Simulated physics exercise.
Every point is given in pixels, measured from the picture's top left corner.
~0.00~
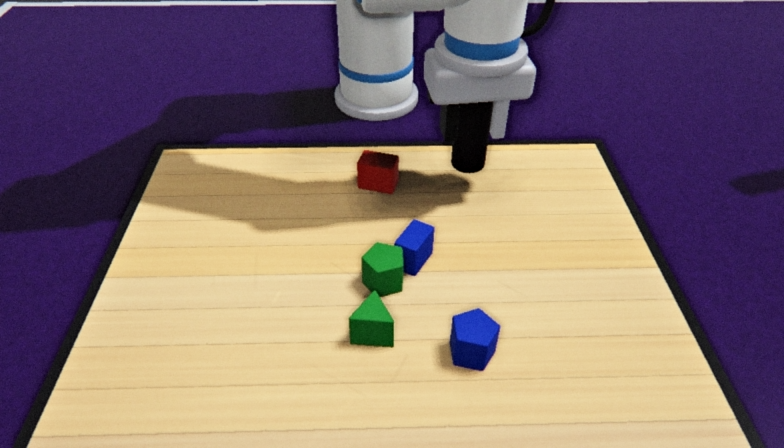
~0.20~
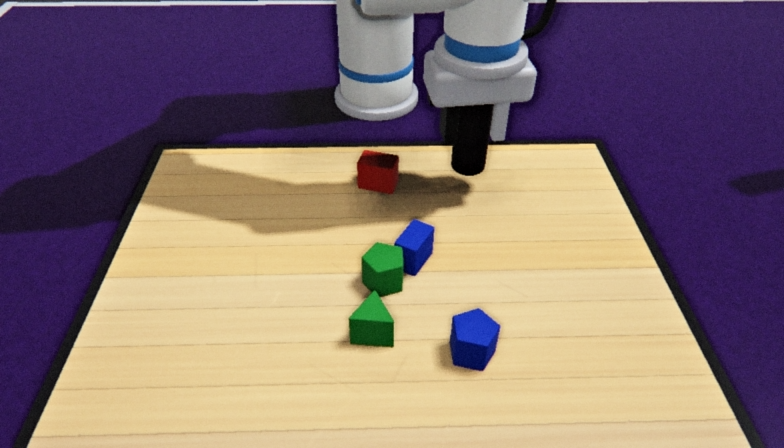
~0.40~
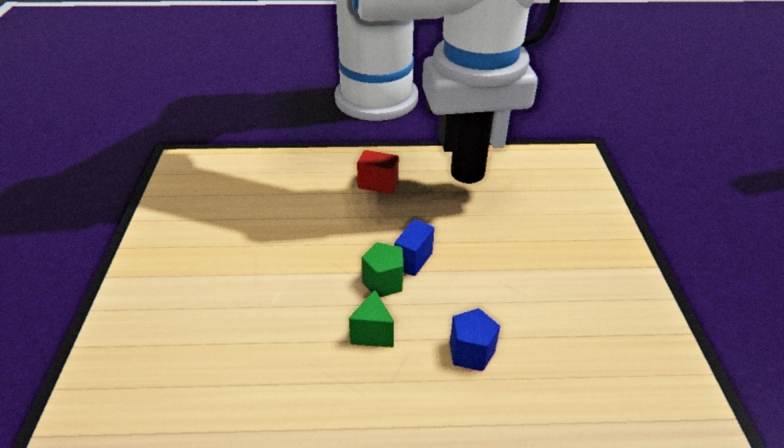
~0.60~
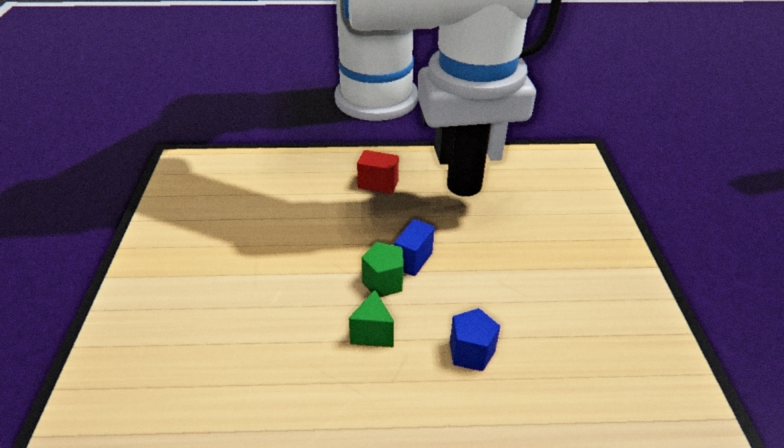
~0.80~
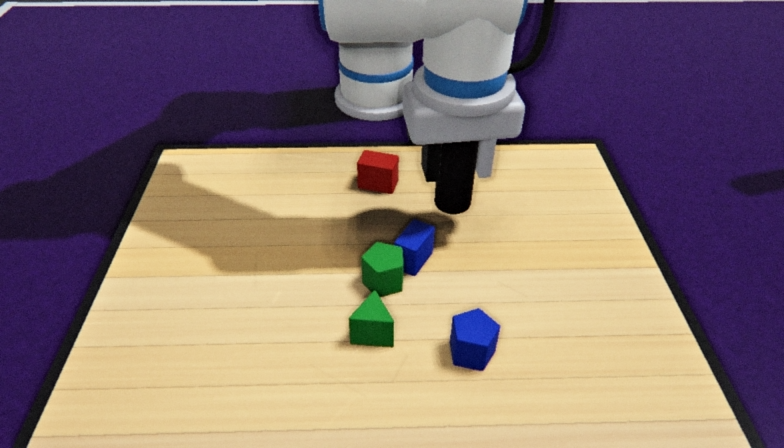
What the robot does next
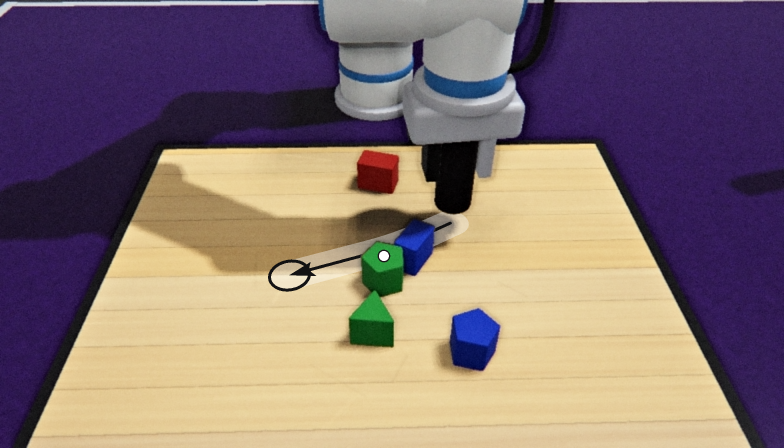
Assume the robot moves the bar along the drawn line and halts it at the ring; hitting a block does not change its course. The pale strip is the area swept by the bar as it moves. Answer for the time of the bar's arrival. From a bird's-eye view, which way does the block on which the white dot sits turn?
Verdict: Clockwise.
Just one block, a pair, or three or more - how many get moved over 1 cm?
Of all the blocks, two travel more than a centimetre.
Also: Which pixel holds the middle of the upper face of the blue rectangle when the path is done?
It ends at (403, 249).
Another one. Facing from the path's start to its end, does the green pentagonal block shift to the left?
Short answer: Yes.
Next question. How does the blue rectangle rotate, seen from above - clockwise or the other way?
From overhead, anticlockwise.
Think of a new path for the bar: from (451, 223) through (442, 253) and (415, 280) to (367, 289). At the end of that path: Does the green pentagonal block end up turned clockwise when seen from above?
Going by the path, no.
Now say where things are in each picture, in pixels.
Tip of the bar at (468, 165), middles of tops, red rectangle at (378, 159), green pentagonal block at (384, 256), blue rectangle at (415, 234), in the first frame.
Bar at (468, 167), nothing pushed, in the second frame.
Bar at (467, 175), nothing pushed, in the third frame.
Bar at (464, 187), nothing pushed, in the fourth frame.
Bar at (452, 204), red rectangle at (378, 159), green pentagonal block at (384, 256), blue rectangle at (415, 234), in the fifth frame.
The line goes from (451, 223) via (377, 252), ending at (290, 275); the dot is on the green pentagonal block.
The first path, step by step. One third of the way, bar at (403, 224); green pentagonal block at (379, 267), turned 45° clockwise; blue rectangle at (406, 246), turned 40° anticlockwise.
Two thirds of the way, bar at (347, 240); green pentagonal block at (379, 268), turned 50° clockwise; blue rectangle at (403, 249), turned 55° anticlockwise.
At the end, bar at (286, 256); red rectangle unmoved; green pentagonal block at (379, 268), turned 50° clockwise; blue rectangle at (403, 249), turned 55° anticlockwise.
